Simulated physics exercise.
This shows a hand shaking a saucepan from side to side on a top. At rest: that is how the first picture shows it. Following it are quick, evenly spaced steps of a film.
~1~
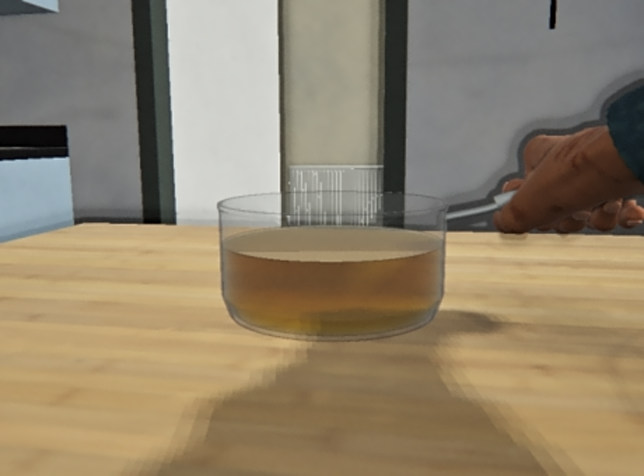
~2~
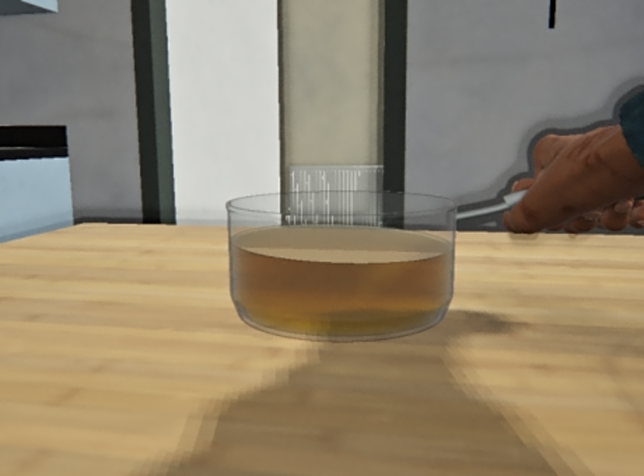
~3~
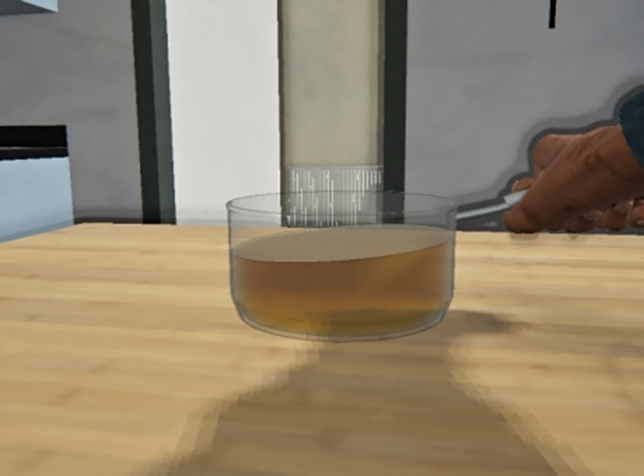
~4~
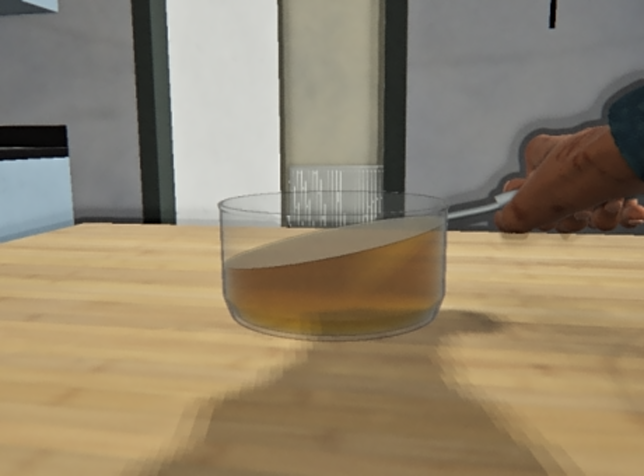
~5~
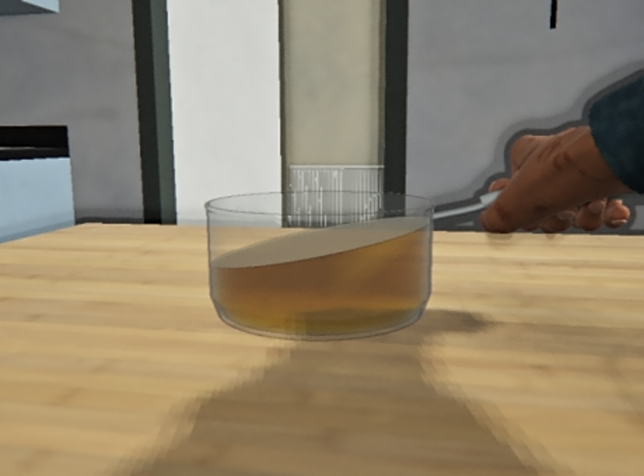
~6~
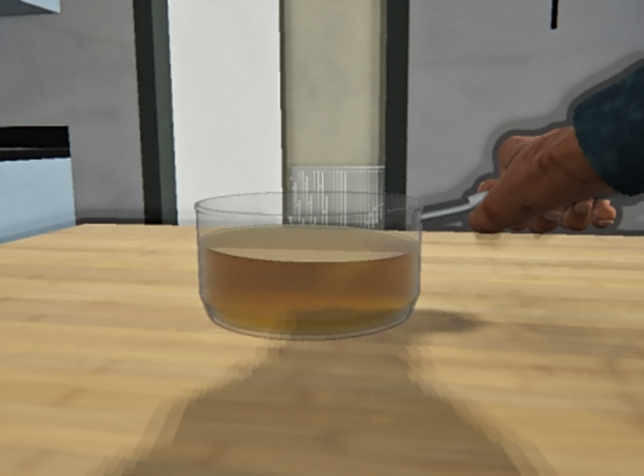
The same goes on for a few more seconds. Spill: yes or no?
Yes.
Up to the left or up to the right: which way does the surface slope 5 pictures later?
The right edge.
Next, the highest wave so far goes over the rim.
Finally, the highest wave so far goes over the rim; some is on the top.
